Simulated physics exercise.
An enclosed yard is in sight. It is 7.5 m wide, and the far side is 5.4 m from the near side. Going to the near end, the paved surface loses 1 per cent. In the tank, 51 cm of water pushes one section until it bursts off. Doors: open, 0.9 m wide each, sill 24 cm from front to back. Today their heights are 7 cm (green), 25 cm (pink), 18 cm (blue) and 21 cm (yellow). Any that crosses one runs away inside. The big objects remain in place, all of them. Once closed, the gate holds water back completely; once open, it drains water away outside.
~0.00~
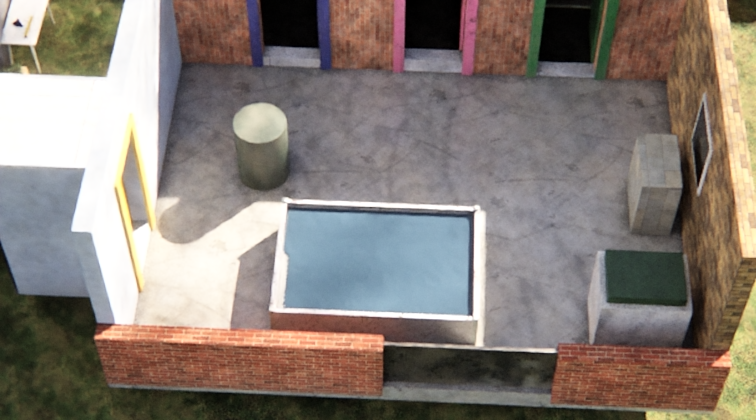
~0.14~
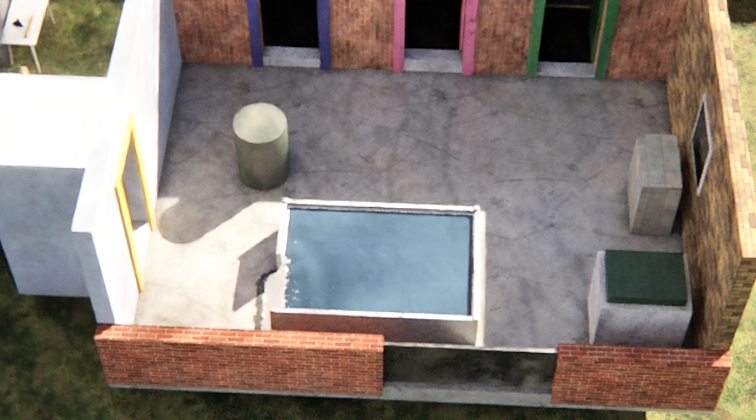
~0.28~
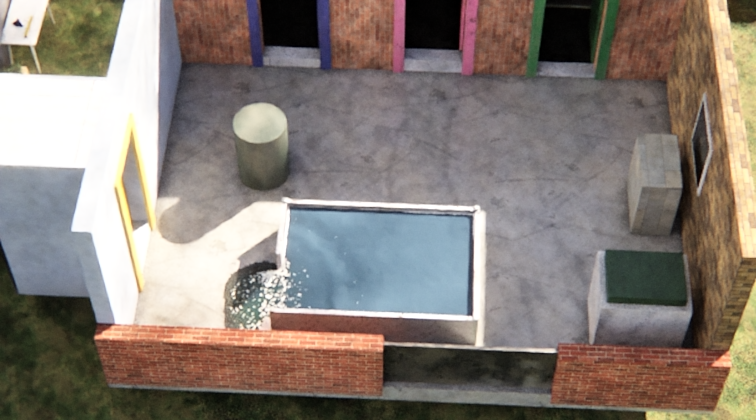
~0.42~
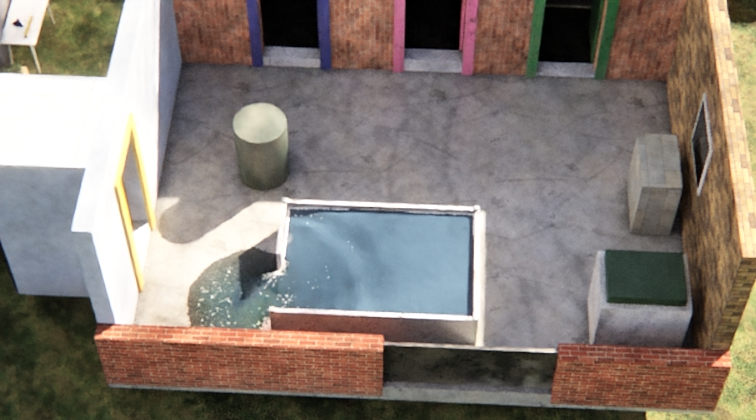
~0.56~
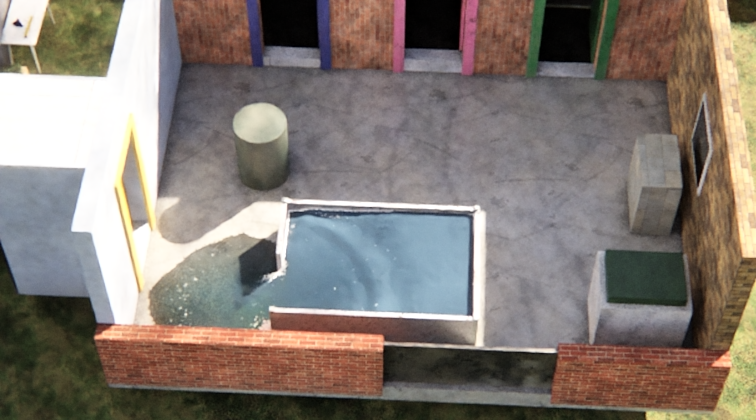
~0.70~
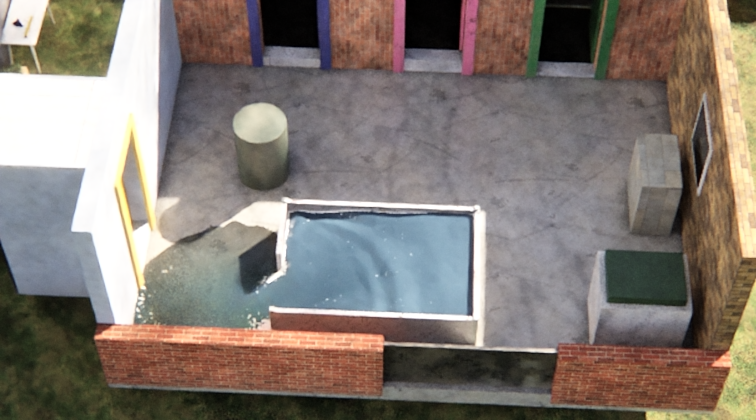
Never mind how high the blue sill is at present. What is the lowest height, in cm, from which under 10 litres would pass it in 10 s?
10.5 cm.
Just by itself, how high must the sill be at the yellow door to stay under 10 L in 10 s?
For yellow, a step near 22 cm.
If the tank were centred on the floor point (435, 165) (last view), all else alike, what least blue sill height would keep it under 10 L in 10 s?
Minimum: Approx. 10.5 cm.
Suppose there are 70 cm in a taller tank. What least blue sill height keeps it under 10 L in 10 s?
A step of about 17 cm does it.
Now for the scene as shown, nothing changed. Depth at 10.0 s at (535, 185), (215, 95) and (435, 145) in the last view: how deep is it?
In order: Around 5, 9 and 3 cm.
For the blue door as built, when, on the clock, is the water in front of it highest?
Around 3.8 s.
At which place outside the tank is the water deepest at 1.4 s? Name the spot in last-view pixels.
Check close to (141, 360).
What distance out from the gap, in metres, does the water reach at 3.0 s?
4.6 metres.
After 1.4 s water covers 10 % of the floor, deepest (42 cm) near (141, 360); it has not reached the blue door.
After 3.0 s water covers 25 % of the floor, deepest (32 cm) near (127, 359); it has not reached the blue door.
After 10.0 s water covers 95 % of the floor, deepest (14 cm) near (127, 359); 7 cm at the blue door, 0 litres in over its 18 cm sill.
At the blue door as built, the water arrived by 3.6 s and peaked near 15 cm at 3.8 s.
Run again over the same 10 s with other heights there, 22 litres in over 9 cm, 4 litres over 12.5 cm. The limit of 10 litres is kept from about 10.5 cm up.
